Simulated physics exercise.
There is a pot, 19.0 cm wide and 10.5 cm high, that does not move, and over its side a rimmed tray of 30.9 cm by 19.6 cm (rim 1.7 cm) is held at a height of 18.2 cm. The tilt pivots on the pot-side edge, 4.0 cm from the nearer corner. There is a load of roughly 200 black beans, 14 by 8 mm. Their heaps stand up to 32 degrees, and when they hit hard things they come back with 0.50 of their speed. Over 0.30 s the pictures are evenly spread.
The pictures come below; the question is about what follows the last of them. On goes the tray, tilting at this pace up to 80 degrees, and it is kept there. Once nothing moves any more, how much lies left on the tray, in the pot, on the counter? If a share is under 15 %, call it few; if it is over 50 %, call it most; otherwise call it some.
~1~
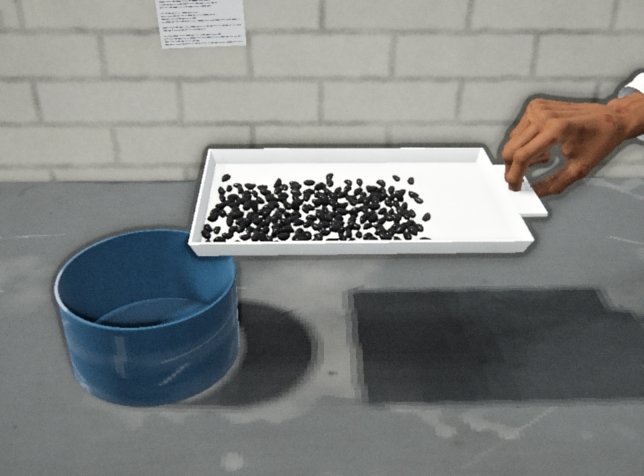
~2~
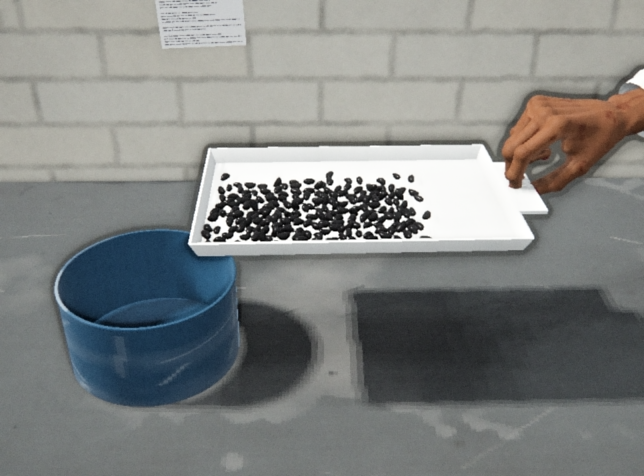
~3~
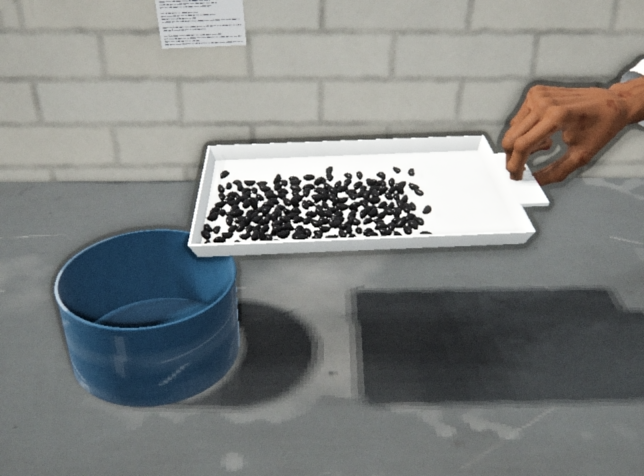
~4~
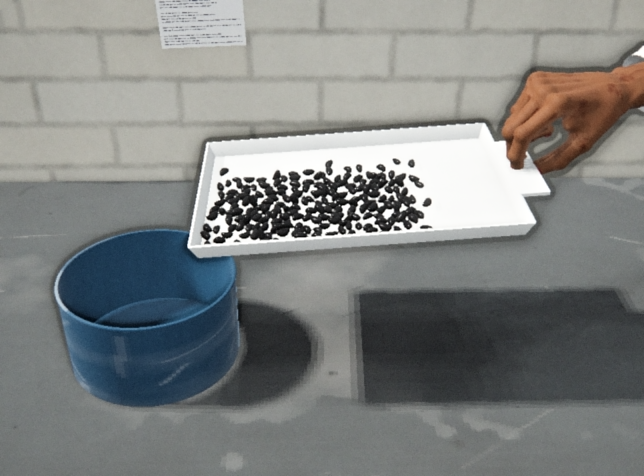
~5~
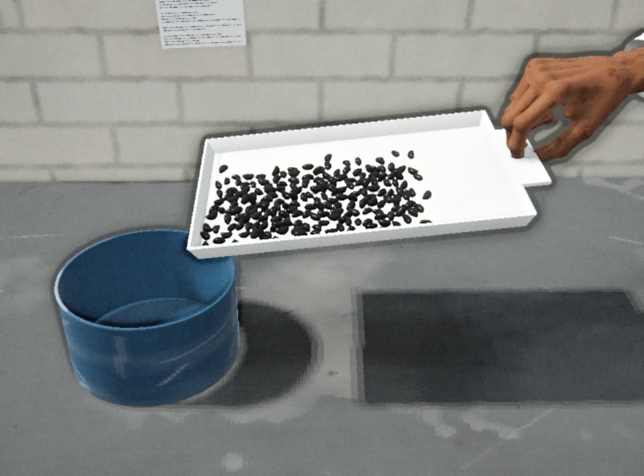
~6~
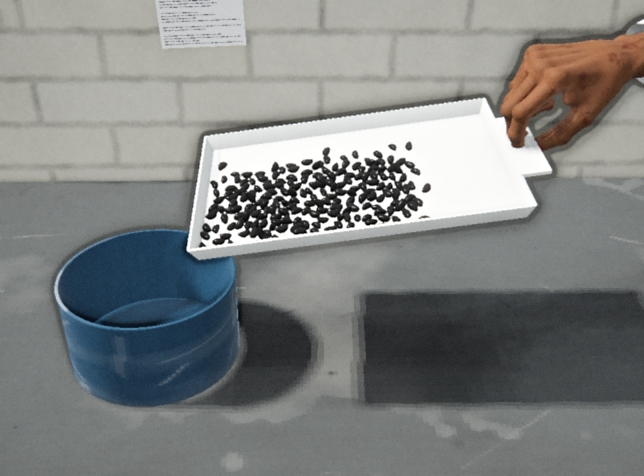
I would say left on the tray: Few, pot: Some, counter: Most.
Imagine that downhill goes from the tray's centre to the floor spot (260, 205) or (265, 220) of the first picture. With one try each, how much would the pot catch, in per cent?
About 85 per cent on the first try and 70 per cent on the second.
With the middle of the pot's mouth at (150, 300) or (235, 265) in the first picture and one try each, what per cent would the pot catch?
About 90 and 5 per cent.
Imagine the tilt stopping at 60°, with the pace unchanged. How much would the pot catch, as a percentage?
Pot share: About 25 per cent.
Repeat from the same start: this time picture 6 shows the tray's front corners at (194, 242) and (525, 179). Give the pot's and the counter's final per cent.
Per cent by place - pot 80, counter 20.
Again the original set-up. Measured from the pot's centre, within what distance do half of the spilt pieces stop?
Close to 16 cm, give or take.
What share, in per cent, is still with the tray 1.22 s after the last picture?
It works out to near 65 per cent of the load.
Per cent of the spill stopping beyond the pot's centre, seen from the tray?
Around 30 per cent, give or take.
Then, 0.74 s after the last picture, tilt 43 degrees; the tray holds 100 %, the pot 0 %.
Then, 1.22 s after the last picture, tilt 64 degrees; the tray holds 65 %, the pot 10 %.
Then, 1.78 s after the last picture, tilt 80 degrees; the tray holds 0 %, the pot 30 %.
In the end, tray 0 %, pot 30 %, counter 70 %.
